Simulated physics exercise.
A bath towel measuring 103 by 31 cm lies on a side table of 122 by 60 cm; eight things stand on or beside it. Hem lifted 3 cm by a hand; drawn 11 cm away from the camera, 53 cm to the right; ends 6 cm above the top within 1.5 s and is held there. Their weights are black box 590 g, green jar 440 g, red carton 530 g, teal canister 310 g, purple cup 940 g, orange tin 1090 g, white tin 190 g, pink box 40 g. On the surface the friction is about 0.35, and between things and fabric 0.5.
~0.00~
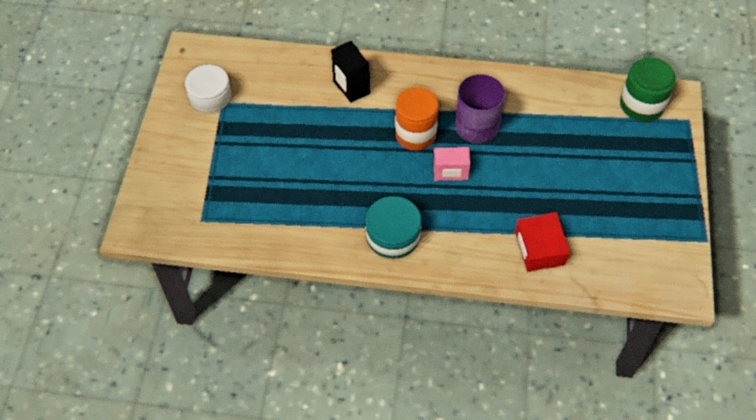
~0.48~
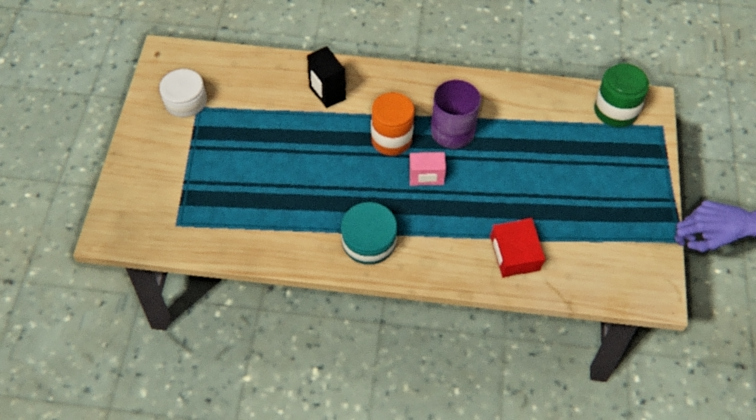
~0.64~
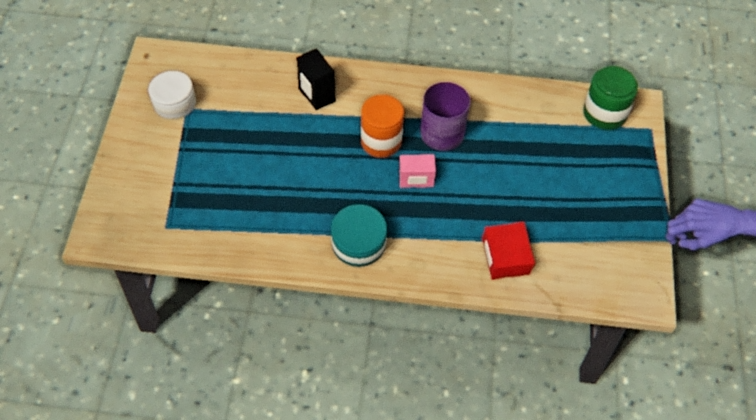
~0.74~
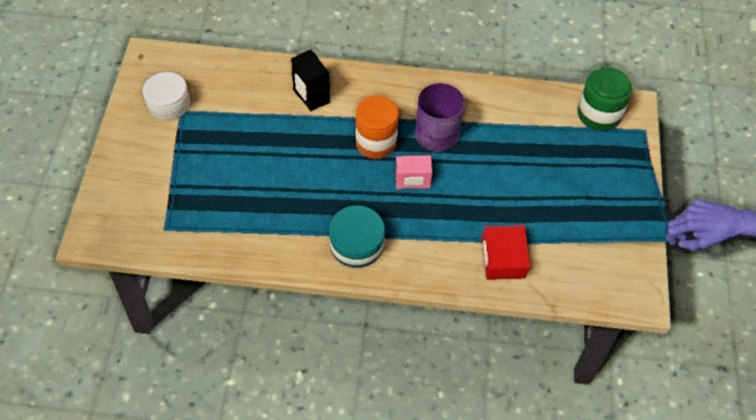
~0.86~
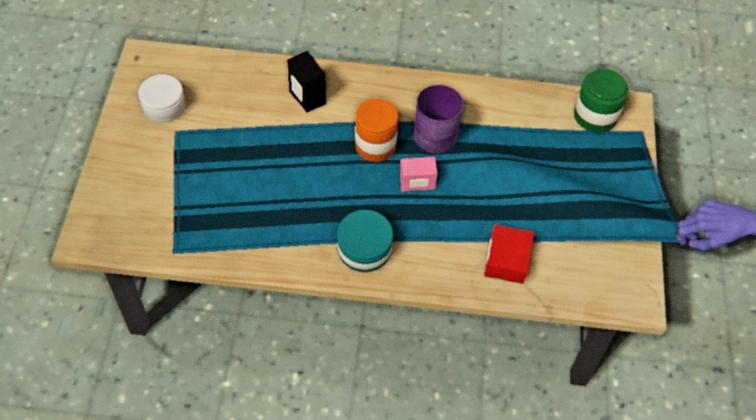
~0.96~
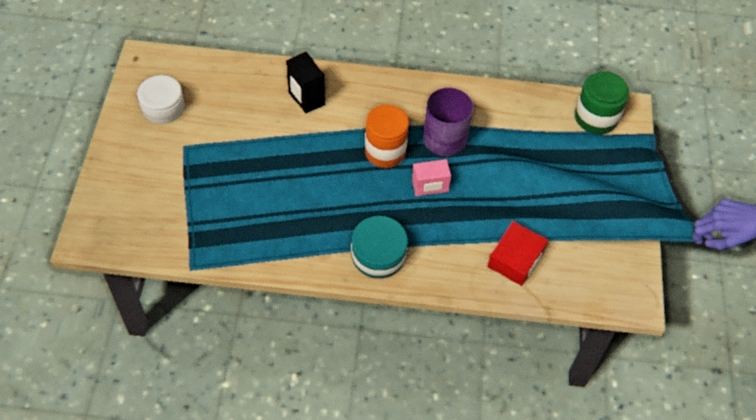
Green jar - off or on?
On.
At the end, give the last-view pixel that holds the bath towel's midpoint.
(665, 244), roughly.
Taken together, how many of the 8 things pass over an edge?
In total, 2 of the things.
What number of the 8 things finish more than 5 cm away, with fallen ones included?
The count is 5.
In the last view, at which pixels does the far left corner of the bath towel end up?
In the final picture it's somewhere around (428, 156).
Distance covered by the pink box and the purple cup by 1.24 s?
For the pink box it's 20 cm, and for the purple cup it's 20 cm.
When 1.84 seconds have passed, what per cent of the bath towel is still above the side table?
Roughly 55% of it.
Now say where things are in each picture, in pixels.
The first frame shows green jar (654, 72); bath towel corners (201, 222) (690, 120) (708, 243).
The second frame shows bath towel corners (175, 227) (663, 126); grip (684, 244).
The third frame shows bath towel corners (165, 229) (652, 129); grip (675, 242).
The fourth frame shows red carton (507, 246); teal canister (357, 228); bath towel corners (164, 231) (646, 130); grip (675, 242).
The fifth frame shows red carton (511, 248); pink box (419, 166); teal canister (365, 233); bath towel corners (173, 254) (175, 131); grip (685, 243).
The sixth frame shows green jar (608, 86); bath towel corners (190, 271) (183, 146) (652, 134); grip (701, 242).
By 1.2 s, 85 % of the bath towel is still over the top; pink box 20 cm off its start, teal canister 20 cm off its start, orange tin 18 cm off its start.
By 1.5 s, 70 % of the bath towel is still over the top; pink box 35 cm off its start, teal canister 34 cm off its start, orange tin 33 cm off its start.
By 1.8 s, 55 % of the bath towel is still over the top; pink box 49 cm off its start at (647, 207), orange tin 47 cm off its start at (595, 169), purple cup 46 cm off its start at (656, 143).
By 2.1 s, 50 % of the bath towel is still over the top; pink box 54 cm off its start, purple cup 52 cm off its start, orange tin 52 cm off its start.
By 3.7 s, 50 % of the bath towel is still over the top; green jar 1 cm off its start at (609, 86), purple cup over the edge, pink box over the edge, orange tin 58 cm off its start at (653, 172).
